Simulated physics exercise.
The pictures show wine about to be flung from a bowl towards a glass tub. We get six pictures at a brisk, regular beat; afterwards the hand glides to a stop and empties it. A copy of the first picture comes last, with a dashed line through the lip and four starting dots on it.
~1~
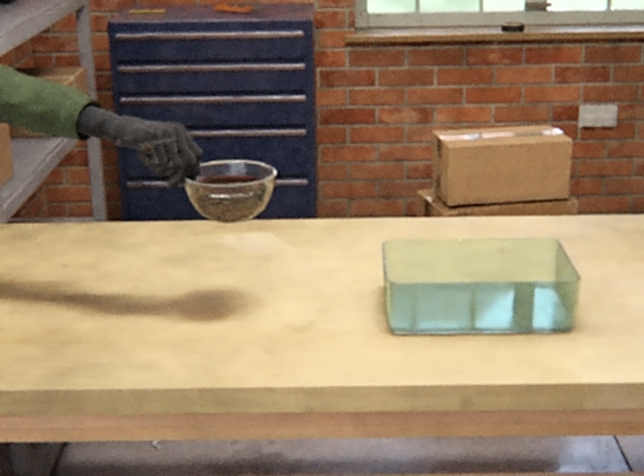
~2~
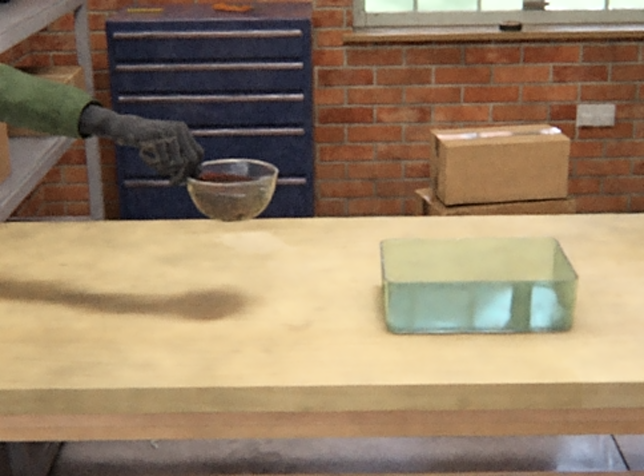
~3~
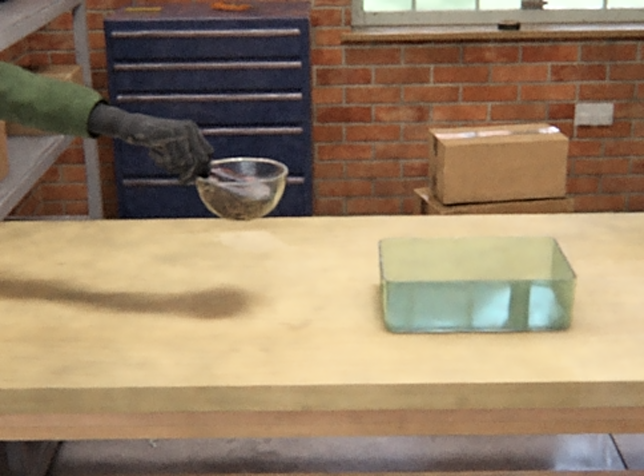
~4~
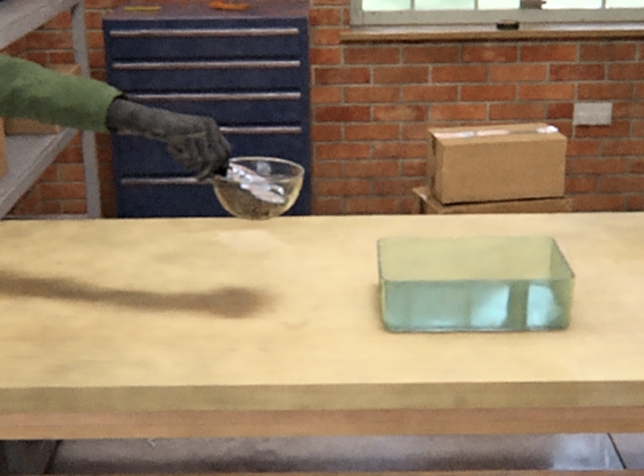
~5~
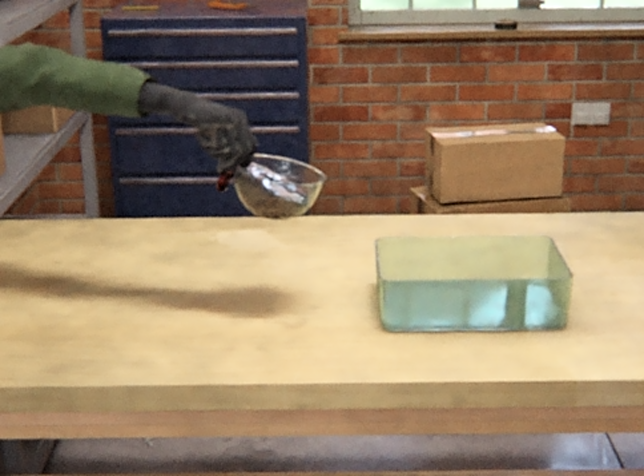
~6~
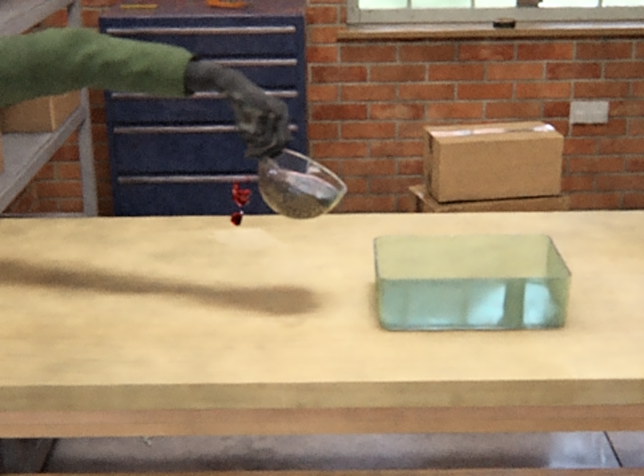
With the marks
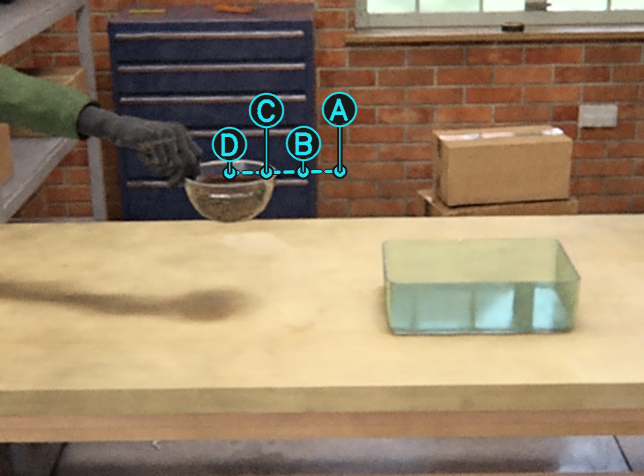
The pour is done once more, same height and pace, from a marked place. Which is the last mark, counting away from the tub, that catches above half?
Use dot D.
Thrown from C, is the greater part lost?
No, not at all.
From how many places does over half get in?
All of them.
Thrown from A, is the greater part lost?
No.
On the marked copy, A at (339, 171); B at (303, 171); C at (266, 172); D at (229, 172).
If A is chosen, about 87 % lands in the tub, 8 % falls short and 5 % goes beside or beyond.
If B is chosen, about 75 % lands in the tub, 4 % falls short and 21 % goes beside or beyond.
If C is chosen, about 83 % lands in the tub, 6 % falls short and 11 % goes beside or beyond.
If D is chosen, about 66 % lands in the tub, 25 % falls short and 9 % goes beside or beyond.
